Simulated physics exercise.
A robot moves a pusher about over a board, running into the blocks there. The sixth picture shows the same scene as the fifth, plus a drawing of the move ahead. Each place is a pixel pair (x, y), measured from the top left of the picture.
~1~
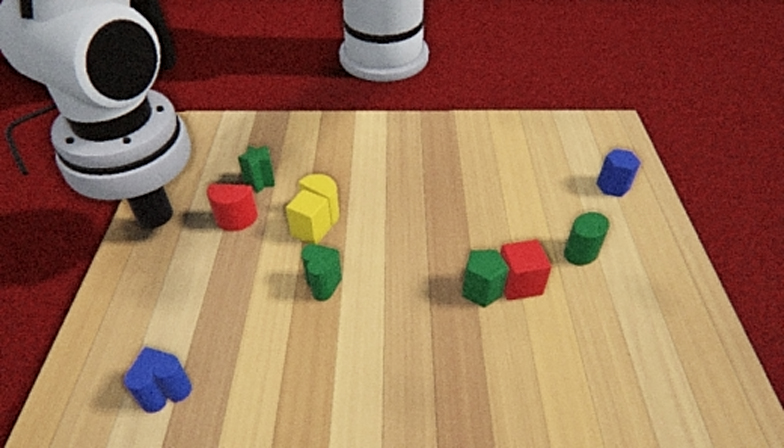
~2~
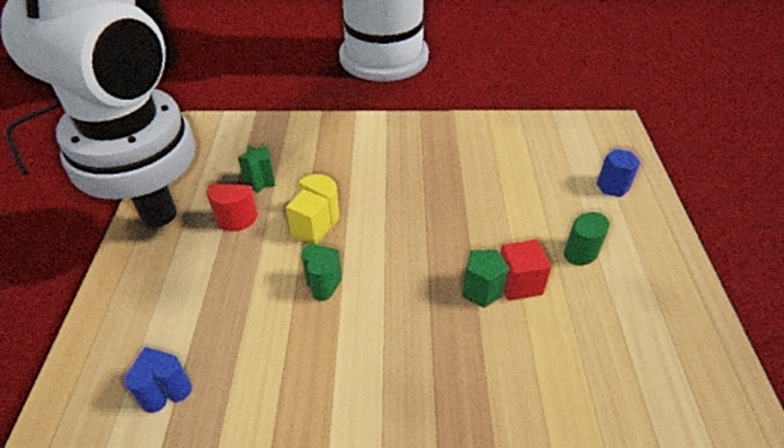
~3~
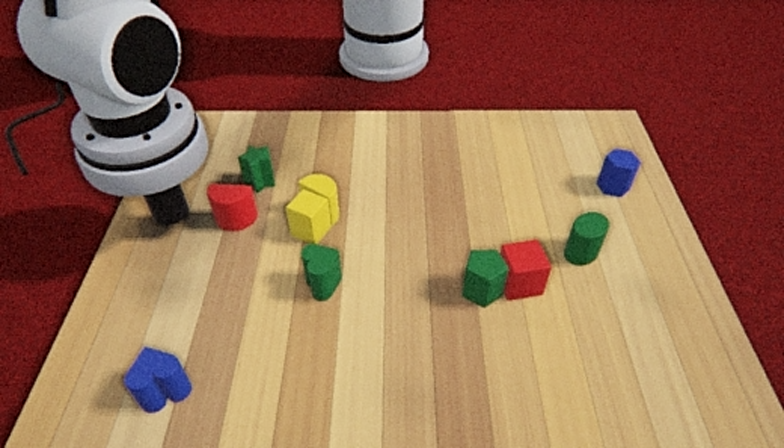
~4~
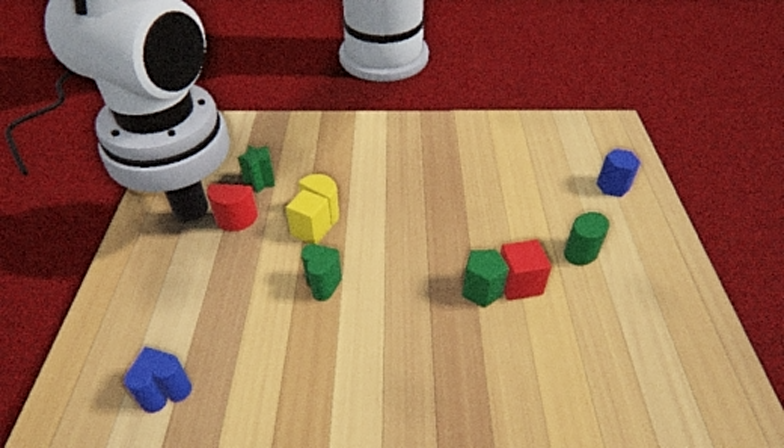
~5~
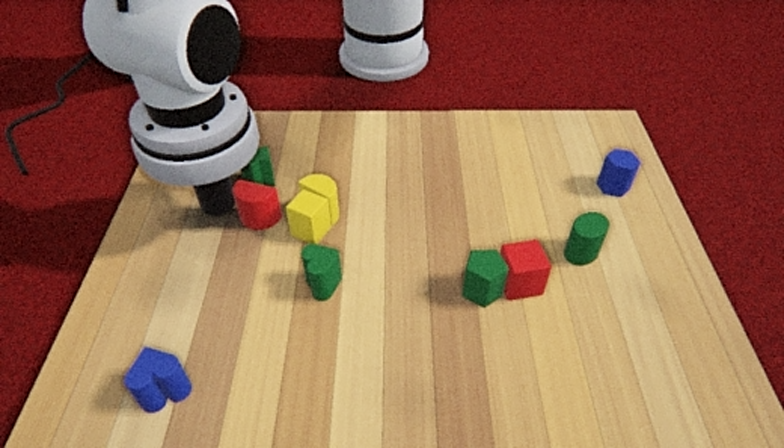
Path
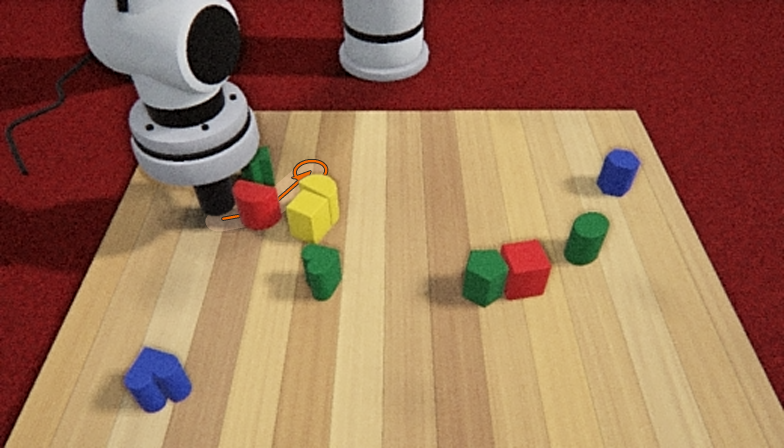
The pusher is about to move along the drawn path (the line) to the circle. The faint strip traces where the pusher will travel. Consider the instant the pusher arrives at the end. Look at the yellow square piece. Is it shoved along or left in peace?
At the end of the path, it will have moved.
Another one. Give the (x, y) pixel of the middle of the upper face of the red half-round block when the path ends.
It will likely be found at (300, 183).
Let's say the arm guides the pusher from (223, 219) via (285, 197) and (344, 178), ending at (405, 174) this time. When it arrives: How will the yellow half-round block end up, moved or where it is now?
Moved.
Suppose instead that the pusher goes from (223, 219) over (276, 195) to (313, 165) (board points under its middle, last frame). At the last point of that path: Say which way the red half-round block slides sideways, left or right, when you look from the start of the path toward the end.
Rightward.
Path on the board, from (223, 219) through (261, 211) and (288, 191) to (311, 171).
The first path, step by step. One third of the way, pusher (258, 196); red half-round block (288, 188), turned 30° clockwise; yellow square piece (314, 205), turned 15° clockwise.
Two thirds of the way, pusher (285, 176); red half-round block (300, 183), turned 60° clockwise; yellow square piece (317, 207), turned 25° clockwise; yellow half-round block (328, 181), turned 20° clockwise.
At the end, pusher (308, 157); red half-round block (300, 183), turned 60° clockwise; green star in place; yellow square piece (317, 207), turned 25° clockwise; yellow half-round block (328, 181), turned 20° clockwise.
